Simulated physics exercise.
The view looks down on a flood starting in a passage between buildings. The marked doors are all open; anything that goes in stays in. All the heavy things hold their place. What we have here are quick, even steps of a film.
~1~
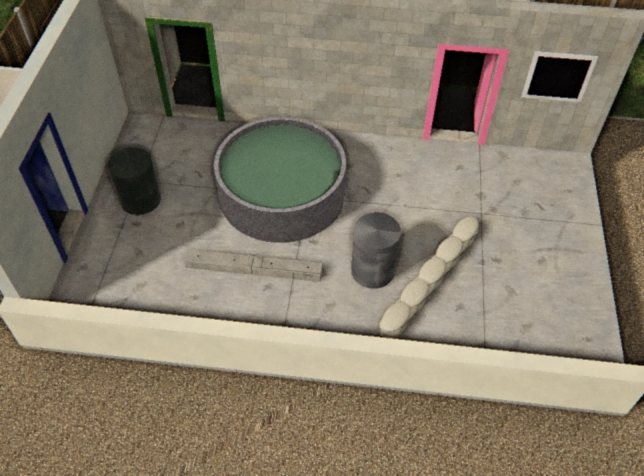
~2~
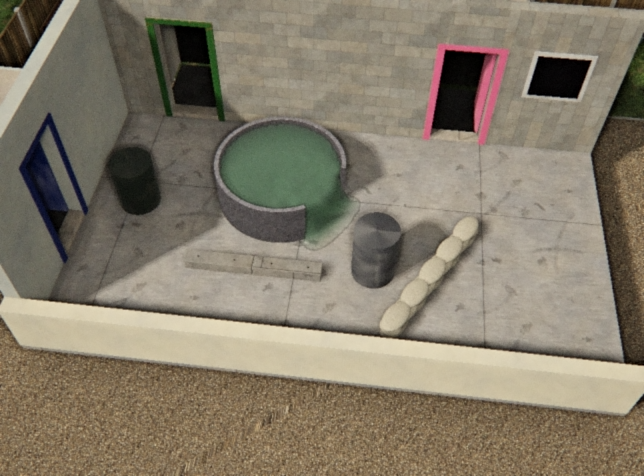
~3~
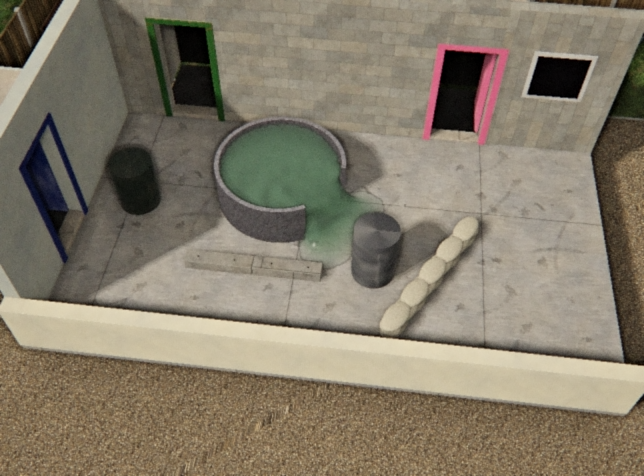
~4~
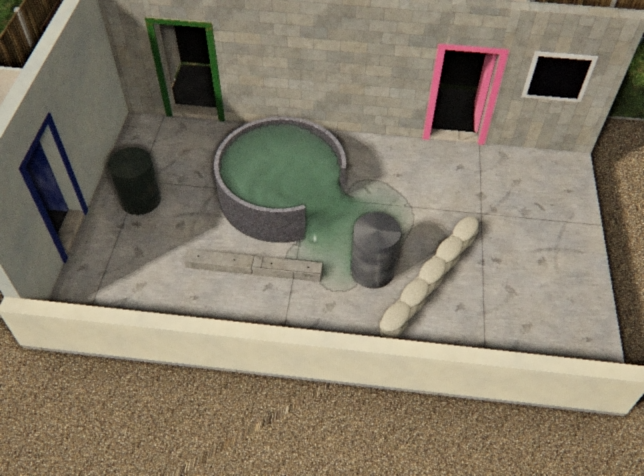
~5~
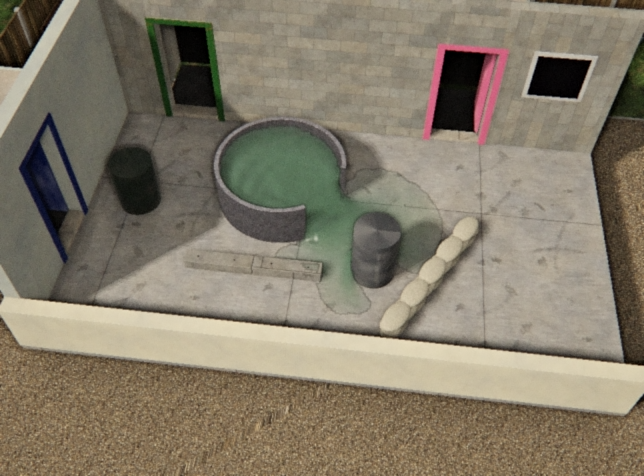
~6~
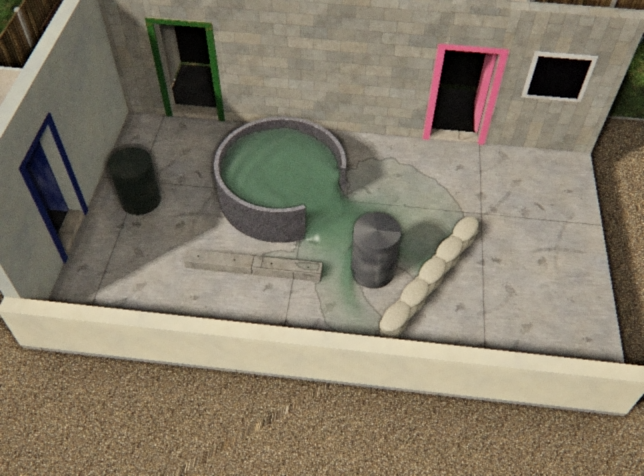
In a walled concrete yard with green, blue and pink doorways, a round pool of still green water sits beside a dark barrel. A gap opens in the pool's lower right side and water pours out, spreading around the barrel, then reaching the row of pale sacks and the low front wall.
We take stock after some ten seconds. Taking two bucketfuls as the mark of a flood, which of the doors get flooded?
The blue door stays below the mark, the green door stays below the mark, the pink door gets flooded.
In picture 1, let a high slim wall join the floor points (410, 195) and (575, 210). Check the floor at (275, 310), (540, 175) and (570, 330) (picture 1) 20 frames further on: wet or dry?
Submerged; untouched; submerged.
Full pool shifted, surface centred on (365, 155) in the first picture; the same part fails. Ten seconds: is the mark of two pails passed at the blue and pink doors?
Looking at each door, the blue one stays safely beneath and the pink one stays safely beneath.
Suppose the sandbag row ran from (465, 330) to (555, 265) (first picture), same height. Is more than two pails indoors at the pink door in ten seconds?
Then the pink one stays within the limit.
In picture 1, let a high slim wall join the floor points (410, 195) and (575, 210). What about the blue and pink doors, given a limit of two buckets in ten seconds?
Looking at each, the blue door remains below the mark and the pink door remains below the mark.
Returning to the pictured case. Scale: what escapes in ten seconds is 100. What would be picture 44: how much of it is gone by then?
By my reckoning, 70 %.
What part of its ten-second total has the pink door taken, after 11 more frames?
Close to 0 %.
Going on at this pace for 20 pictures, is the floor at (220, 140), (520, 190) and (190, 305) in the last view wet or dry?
Same order as asked: Dry as before; drenched; drenched.
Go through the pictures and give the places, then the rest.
In the first frame, still water in the round pool at (280, 165).
In the second frame, water pours out at (329, 212) and has run to (312, 247).
In the third frame, the front is at a hidden place, out from the gap at (329, 213).
In the fourth frame, the front is at (406, 209), out from the gap at (329, 214).
In the fifth frame, the front is at (437, 226), out from the gap at (329, 214).
In the sixth frame, water pours out at (329, 213) and has run to (370, 333).
A moment on, water covers 25 % of the floor; the blue door not reached, the green door not reached, the pink door not reached.
Next, water covers 35 % of the floor; the blue door not reached, the green door not reached, the pink door wet at the sill, nothing in.
Then, water covers 60 % of the floor; the blue door not reached, the green door not reached, the pink door over two buckets in.
Later, water covers 75 % of the floor; the blue door wet at the sill, nothing in, the green door not reached, the pink door far over two buckets in.
In the end, water covers 75 % of the floor; the blue door wet at the sill, nothing in, the green door wet at the sill, nothing in, the pink door far over two buckets in.
